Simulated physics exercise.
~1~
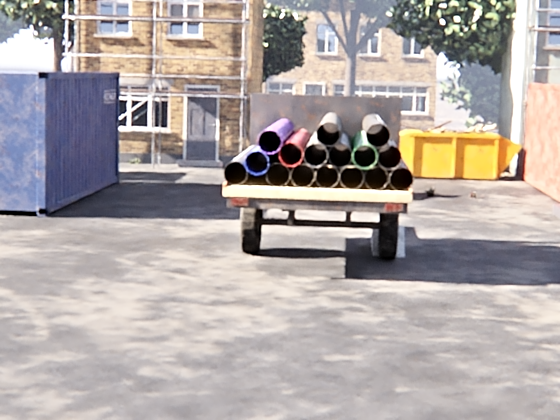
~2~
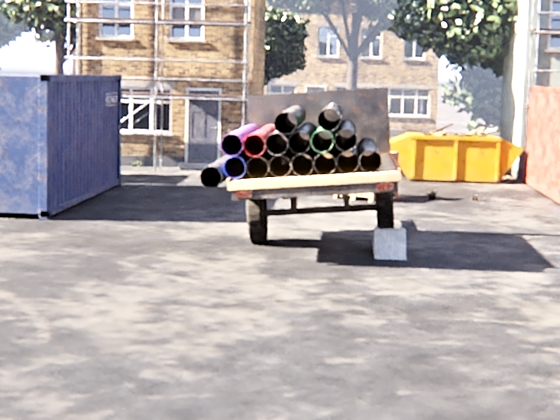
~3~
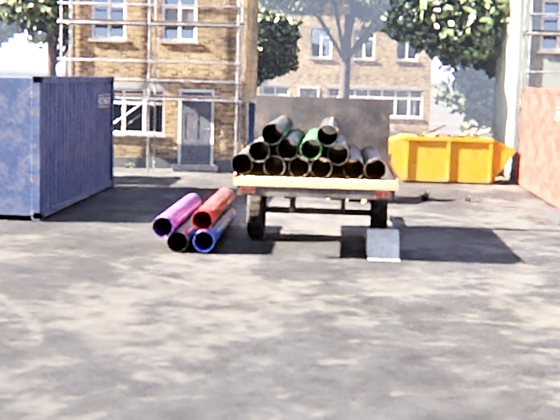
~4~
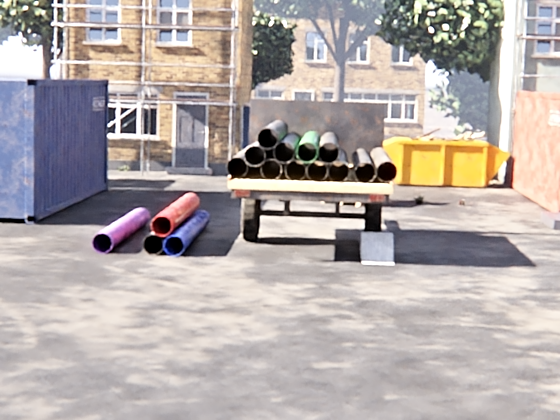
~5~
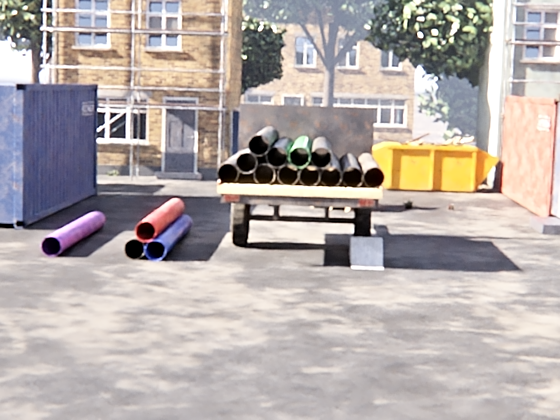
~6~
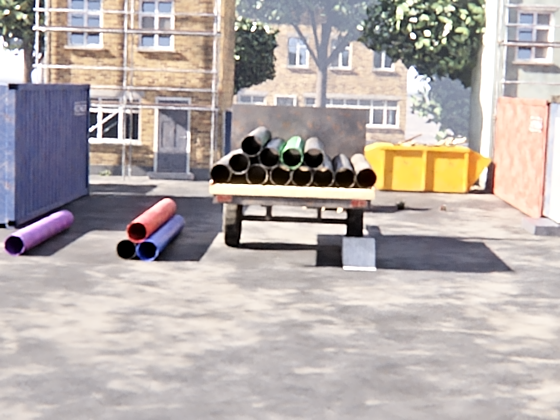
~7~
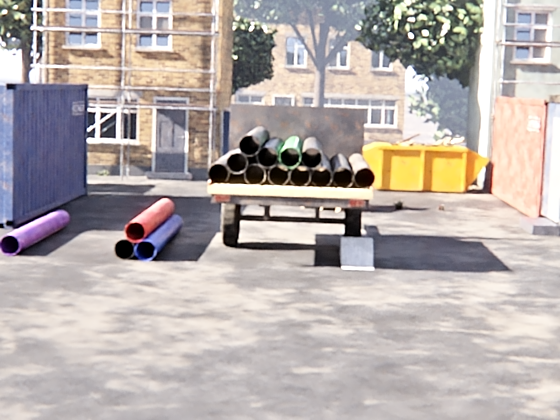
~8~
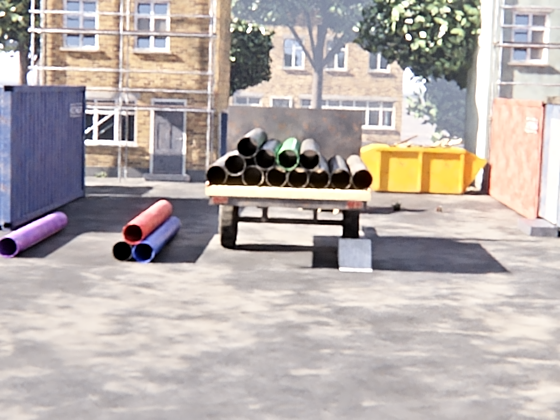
In a yard between shipping containers, a flat trailer stacked with hollow pipes tilts left, and purple, red, blue and black pipes tumble off that side. The trailer levels with the rest still stacked, while the purple pipe rolls farther left and the others settle in a small pile.
